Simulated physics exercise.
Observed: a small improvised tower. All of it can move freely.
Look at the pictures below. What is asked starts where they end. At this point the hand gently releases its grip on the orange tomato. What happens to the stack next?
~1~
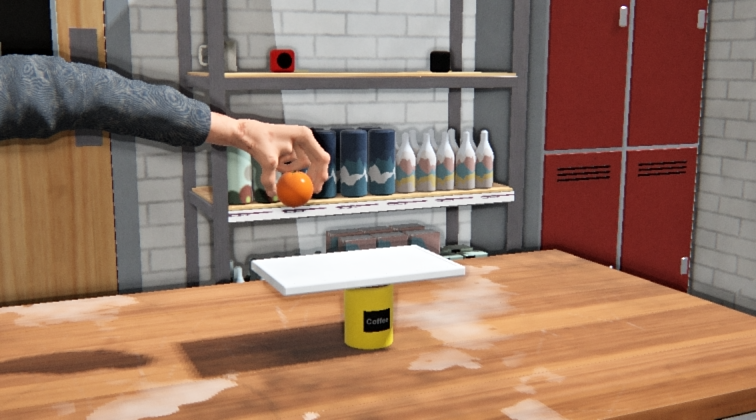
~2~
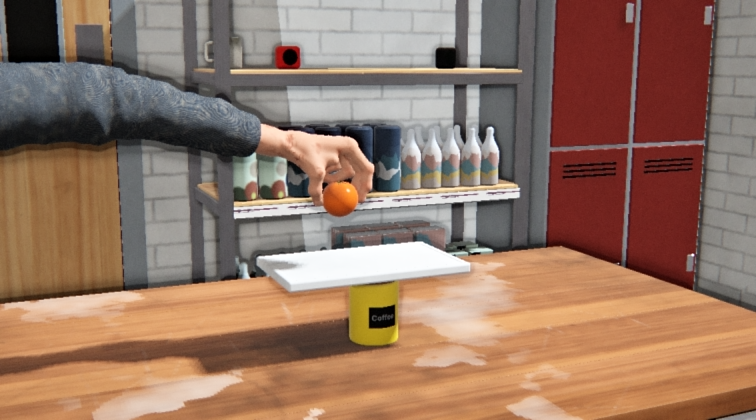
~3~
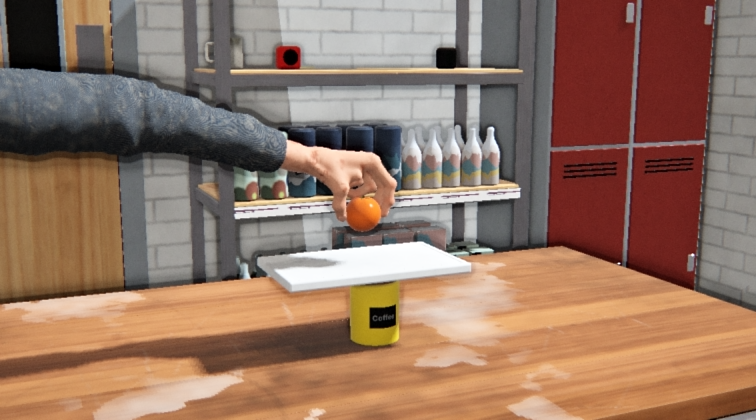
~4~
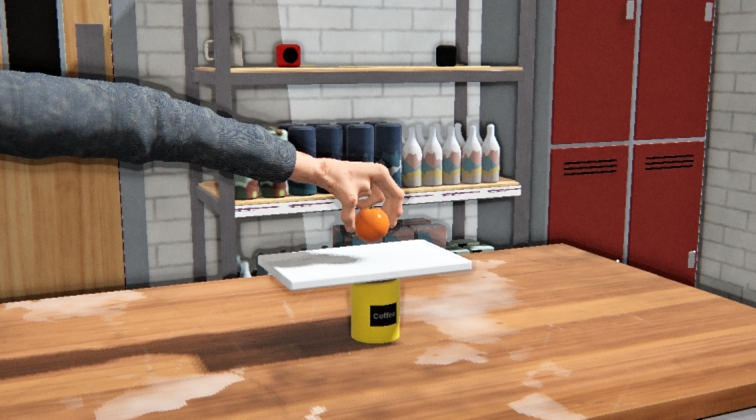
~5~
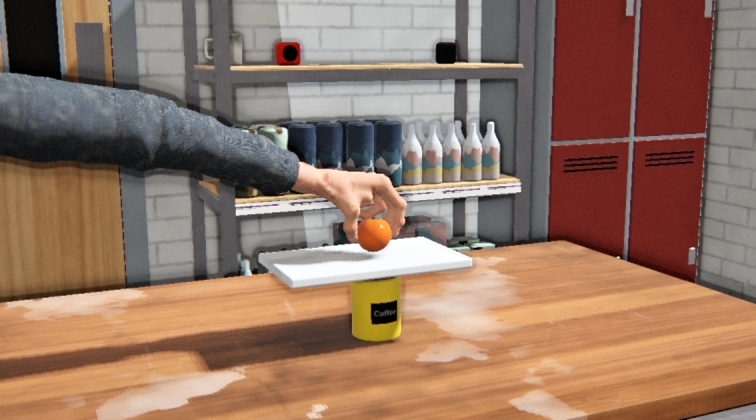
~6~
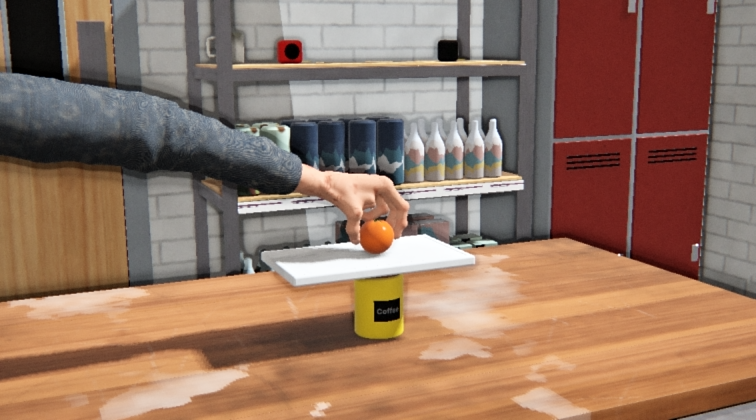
The stack remains upright.
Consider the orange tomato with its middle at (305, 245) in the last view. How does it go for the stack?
Outcome: Collapse.
Then, 0.30 s after the last picture, nothing has stirred.
Then, 0.70 s after the last picture, orange tomato resting near (376, 237).
At rest, all 3 in place. Seen from the same camera at the end, orange tomato near (376, 237). The stack stays up.
